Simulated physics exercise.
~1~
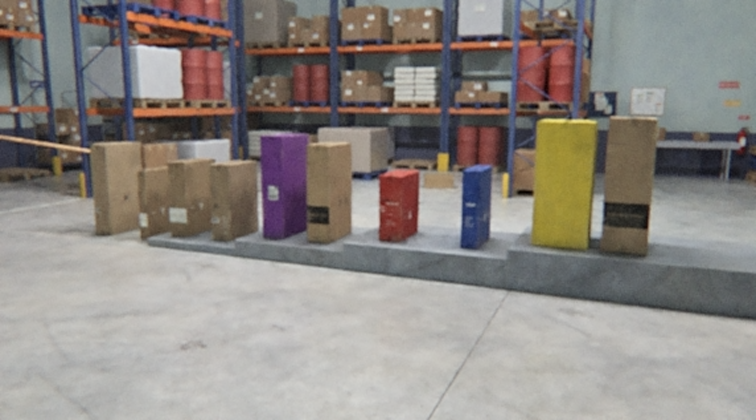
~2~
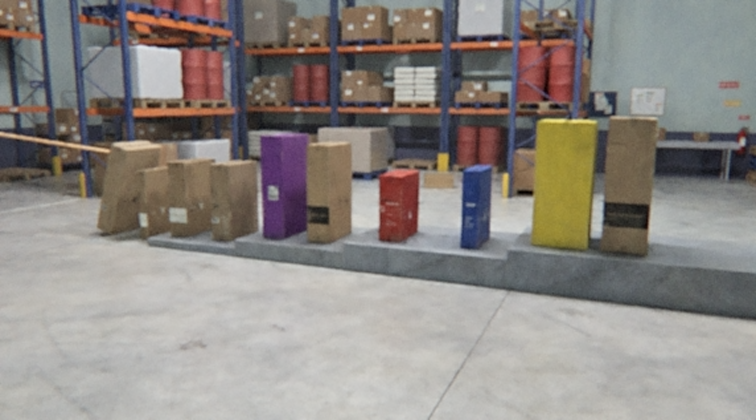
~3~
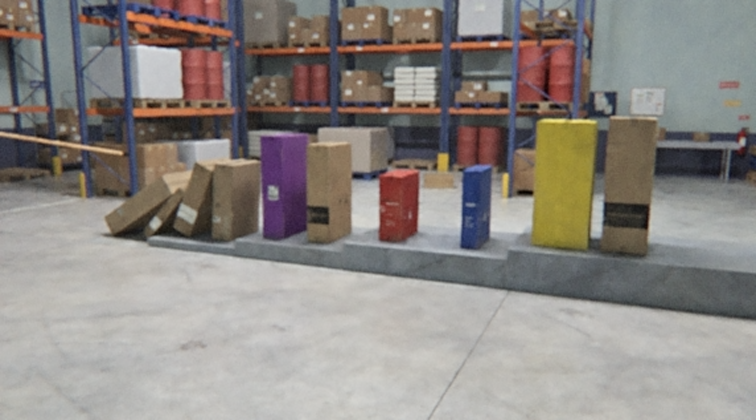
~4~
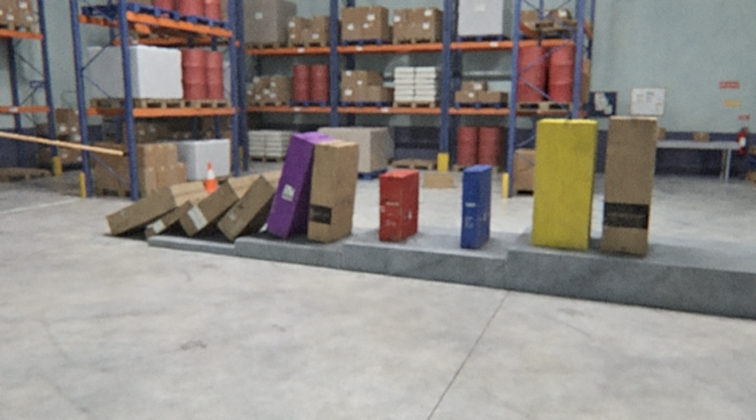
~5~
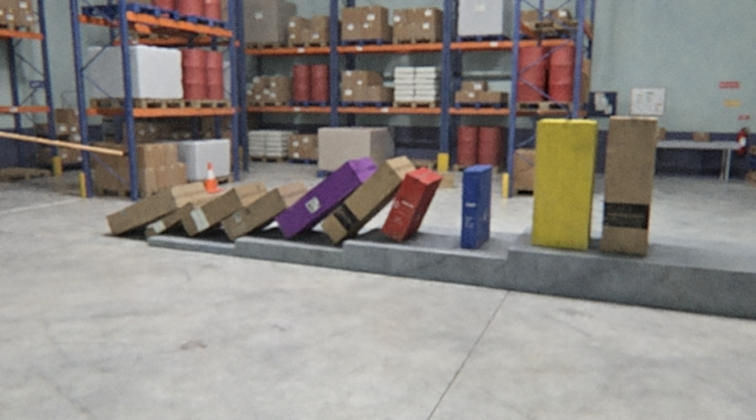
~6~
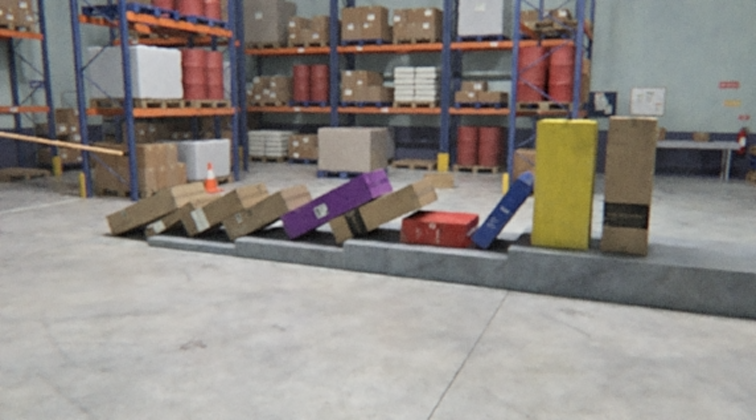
Ten tall cartons stand in a row along low grey steps rising to the right in a warehouse, with loaded shelves behind, all seen from a still view in front. Most are brown, with a purple one near the middle, smaller red and blue ones beyond, and a large yellow one near the right end. A pole at the left tips the first carton rightward, and the brown cartons beside it topple in turn. The purple carton tilts over, then the next brown one and the red one, which falls flat. The blue carton ends leaning against the yellow one, which stays upright beside the last brown carton.
